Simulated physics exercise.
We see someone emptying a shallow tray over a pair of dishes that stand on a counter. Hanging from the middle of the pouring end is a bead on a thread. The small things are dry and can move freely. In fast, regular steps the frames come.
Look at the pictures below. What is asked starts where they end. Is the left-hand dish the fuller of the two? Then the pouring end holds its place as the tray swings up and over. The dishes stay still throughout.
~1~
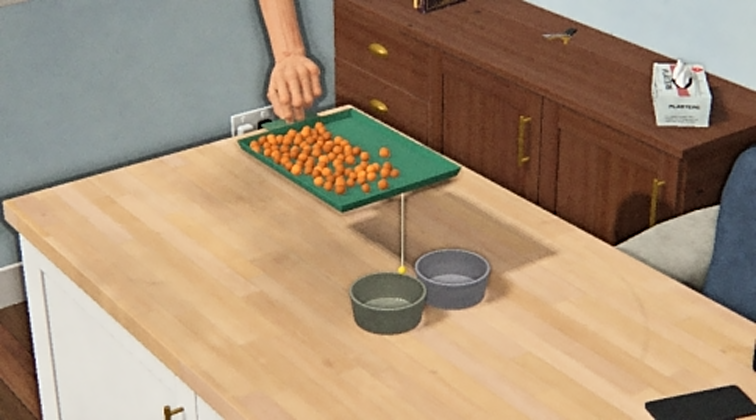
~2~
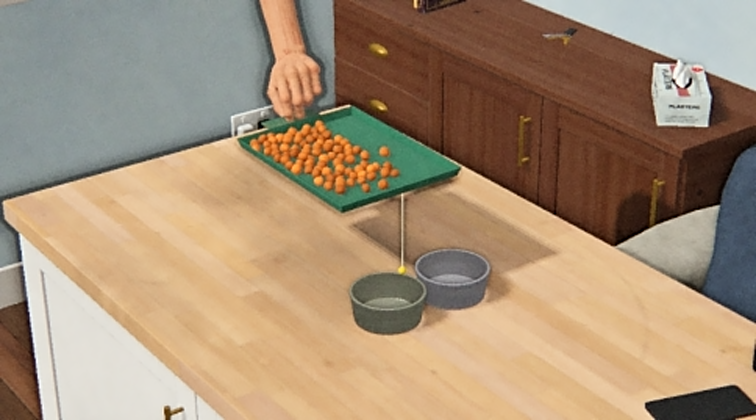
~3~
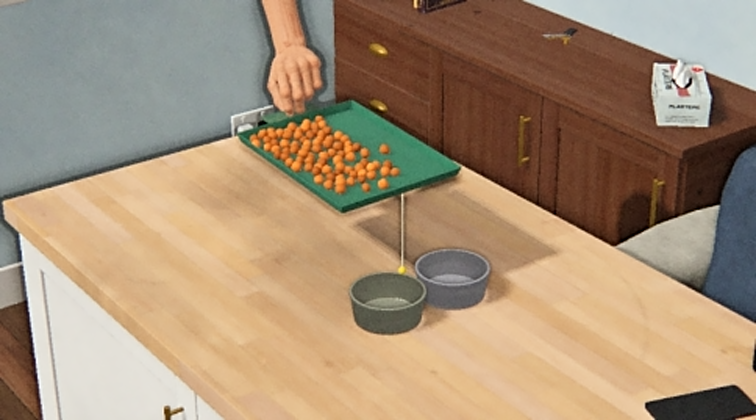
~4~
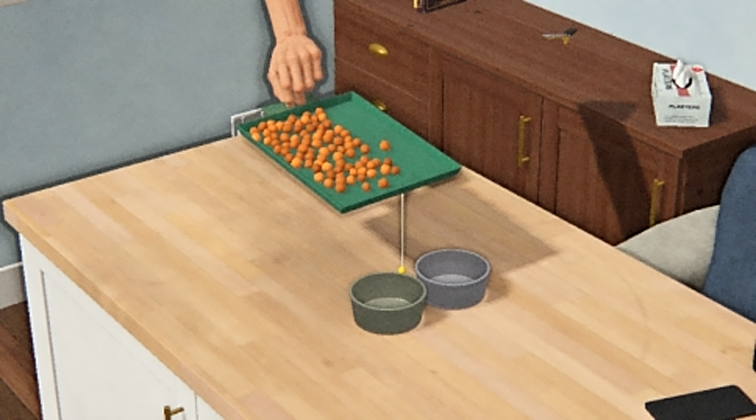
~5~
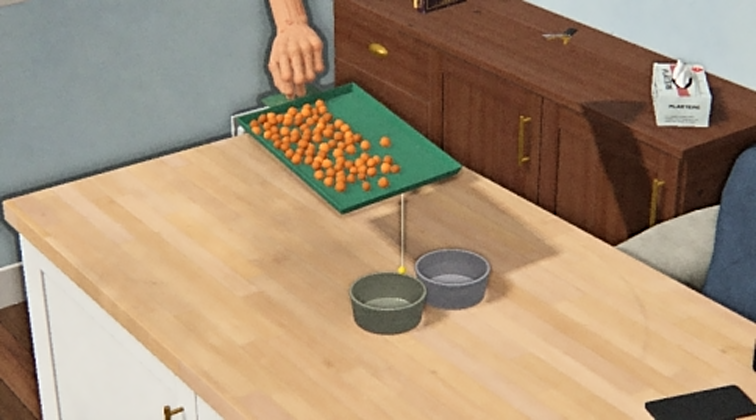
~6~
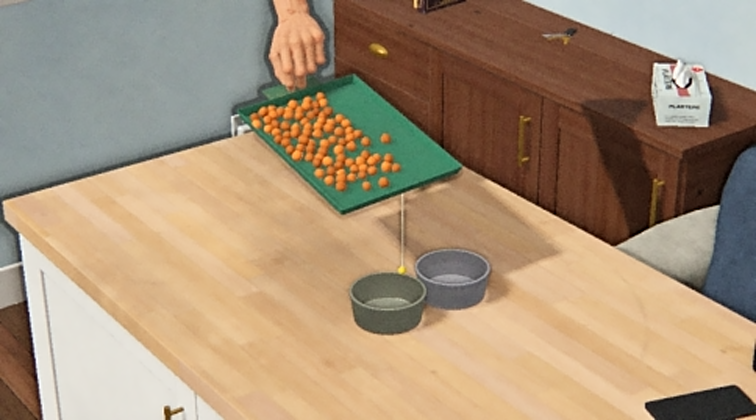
Greater load: Left.
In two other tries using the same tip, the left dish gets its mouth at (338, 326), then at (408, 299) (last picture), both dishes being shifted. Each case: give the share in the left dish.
20% for the first placement, 50% for the second.
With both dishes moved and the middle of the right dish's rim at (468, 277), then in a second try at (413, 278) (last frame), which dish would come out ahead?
Case one: The dish at left. Case two: The dish at left.
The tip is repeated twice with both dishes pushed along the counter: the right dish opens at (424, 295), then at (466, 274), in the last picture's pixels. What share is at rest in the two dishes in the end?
Roughly 80 per cent, then roughly 50 per cent.
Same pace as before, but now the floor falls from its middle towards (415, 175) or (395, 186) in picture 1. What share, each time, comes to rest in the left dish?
First some 0, then 20 per cent.
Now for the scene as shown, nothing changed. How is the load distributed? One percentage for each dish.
In per cent, left near 30 and right near 0.
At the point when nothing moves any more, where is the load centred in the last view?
At about (402, 338), give or take.
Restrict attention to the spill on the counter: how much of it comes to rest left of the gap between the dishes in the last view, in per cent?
Roughly 60 %.
Just after the last frame, tray tipped steeply; almost all on the tray; just a few in the left dish; just a few outside both.
A moment on, tray tipped right over; about a tenth on the tray; roughly a quarter in the left dish; just a few in the right dish; roughly a quarter outside both; roughly half in the air.
Further on, tray tipped past a quarter turn; roughly a quarter in the left dish; just a few in the right dish; the larger part outside both.
When it is over, tray tipped past a quarter turn; roughly a quarter in the left dish; just a few in the right dish; the larger part outside both.
